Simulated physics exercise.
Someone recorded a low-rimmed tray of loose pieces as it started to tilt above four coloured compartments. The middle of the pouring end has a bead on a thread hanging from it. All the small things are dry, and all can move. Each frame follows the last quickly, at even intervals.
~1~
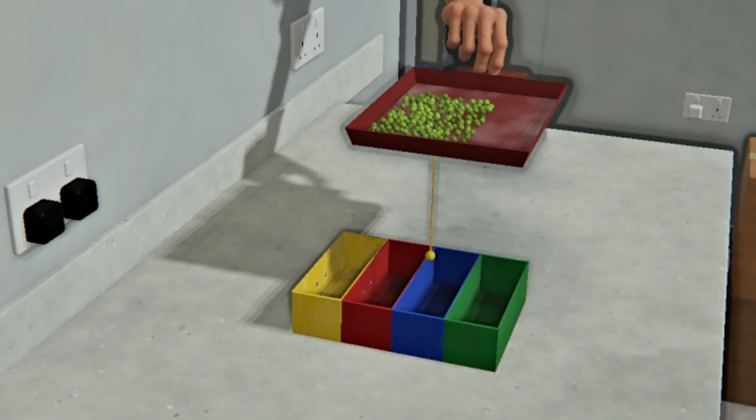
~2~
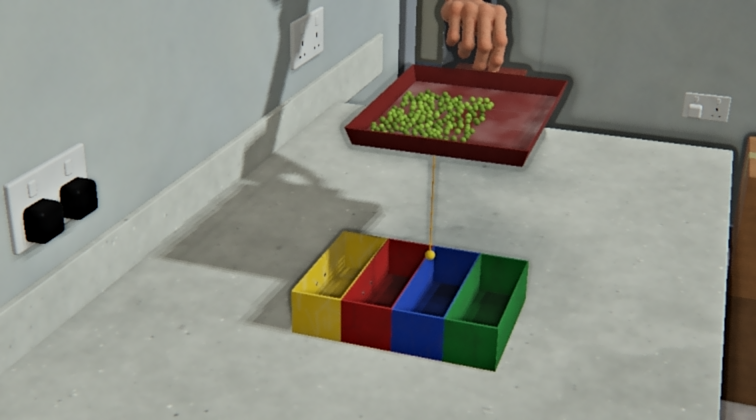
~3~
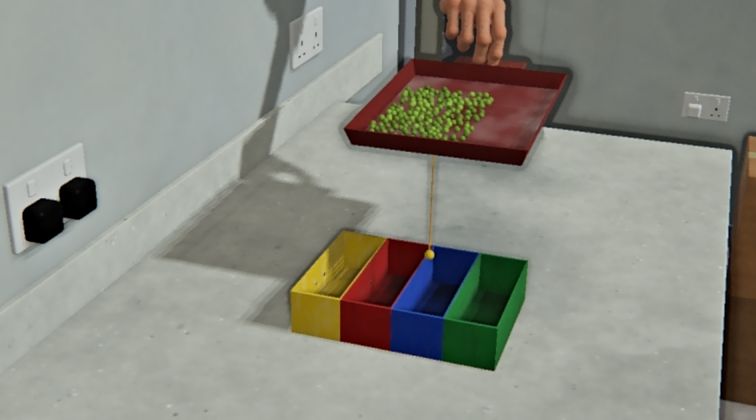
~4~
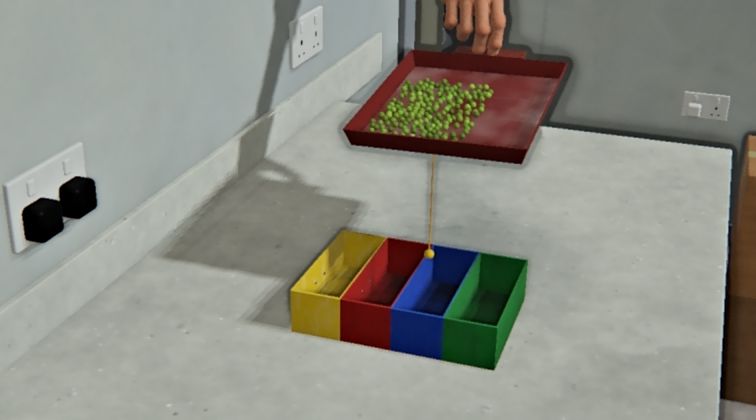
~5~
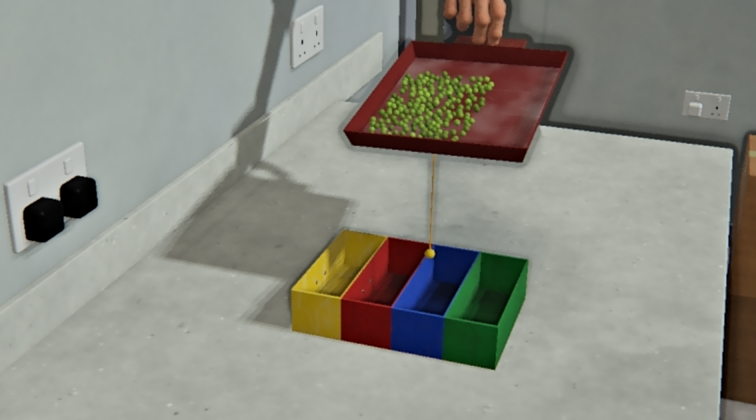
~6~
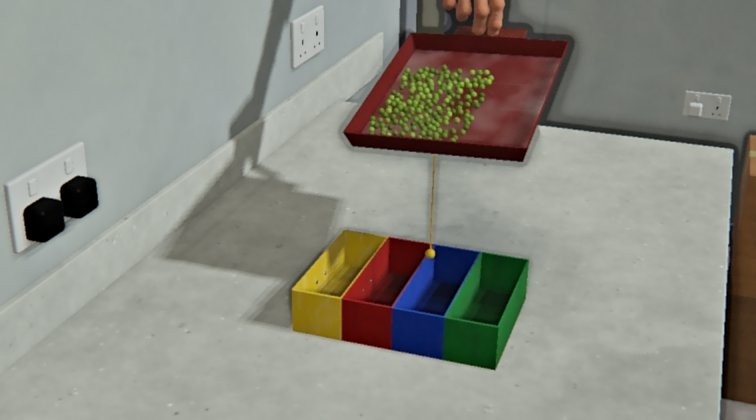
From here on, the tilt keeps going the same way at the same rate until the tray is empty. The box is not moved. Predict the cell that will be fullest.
I would say the yellow cell.
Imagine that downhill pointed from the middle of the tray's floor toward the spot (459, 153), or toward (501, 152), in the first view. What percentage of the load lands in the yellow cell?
Lab note: Try 1 = 0 %, try 2 = 0 %.
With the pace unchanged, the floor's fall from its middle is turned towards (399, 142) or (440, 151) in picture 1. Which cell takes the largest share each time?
First try: Yellow. Second try: That red cell.
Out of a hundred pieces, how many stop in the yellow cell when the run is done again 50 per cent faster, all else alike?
Roughly 60 percent.
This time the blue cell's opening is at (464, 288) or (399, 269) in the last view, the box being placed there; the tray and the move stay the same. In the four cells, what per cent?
Try 1: Some 70 %; try 2: Some 100 %.
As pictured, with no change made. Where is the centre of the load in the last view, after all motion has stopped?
About (346, 307).
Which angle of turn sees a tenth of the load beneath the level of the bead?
80° or so.
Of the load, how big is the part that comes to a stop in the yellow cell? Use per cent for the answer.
Roughly 60 %.
Shortly afterwards, tray tipped steeply; all but a few on the tray; only a few in the yellow cell.
Next, tray tipped right over; near a third on the tray; near a quarter in the yellow cell; a little in the red cell; only a few in the blue cell; near a quarter falling or outside the box.
Some moments later, tray tipped past a quarter turn; near two thirds in the yellow cell; near a third in the red cell; only a few in the blue cell; only a few falling or outside the box.
In the end, tray tipped past a quarter turn; near two thirds in the yellow cell; near a third in the red cell; only a few in the blue cell; none at all in the green cell; only a few outside the box.
